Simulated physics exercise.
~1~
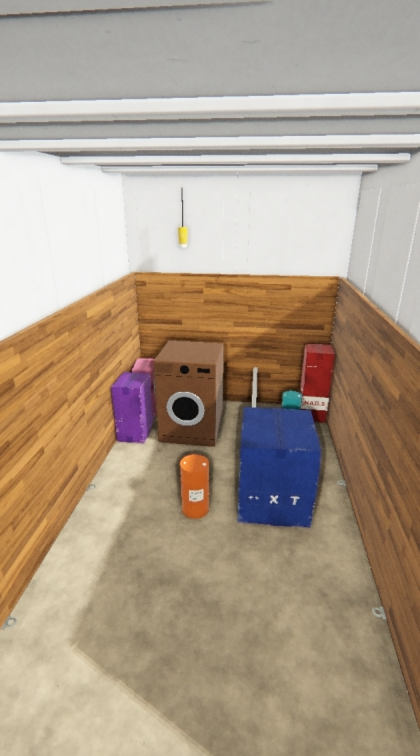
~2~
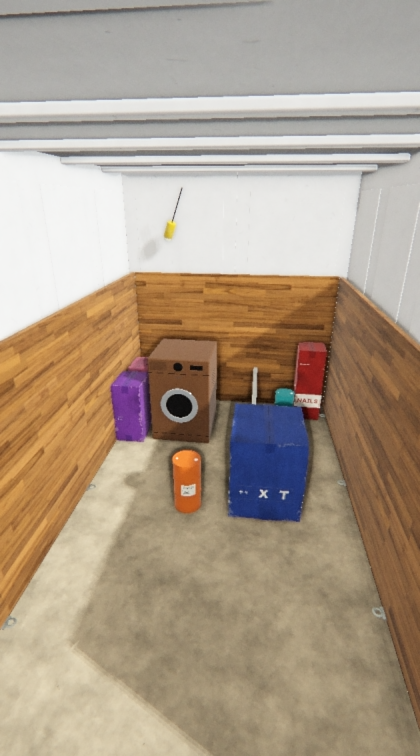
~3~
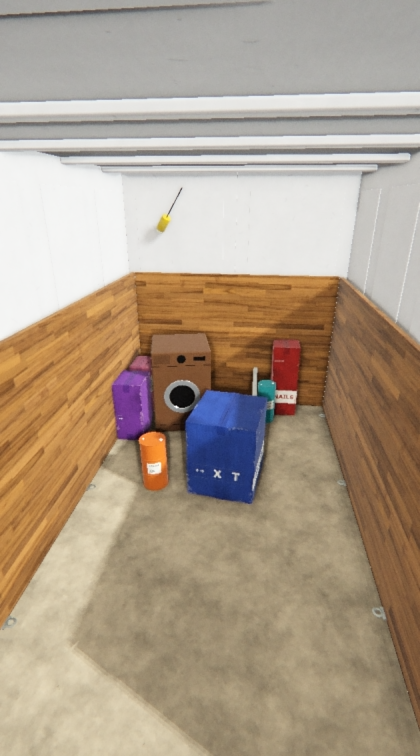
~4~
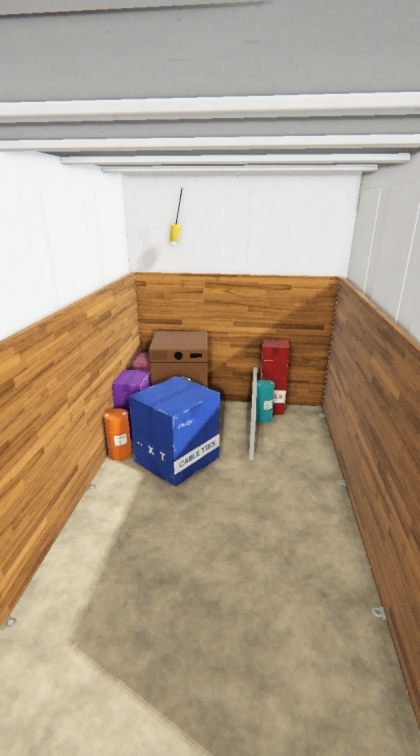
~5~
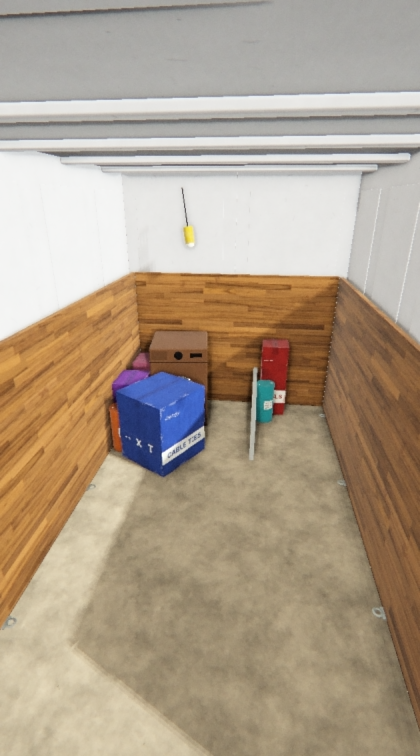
A big blue box slid left across the floor of a wood-panelled load bay, along with an orange canister, while the red box and turquoise canister shifted left behind; everything stayed upright, and the blue box ended up partly hiding the orange canister.
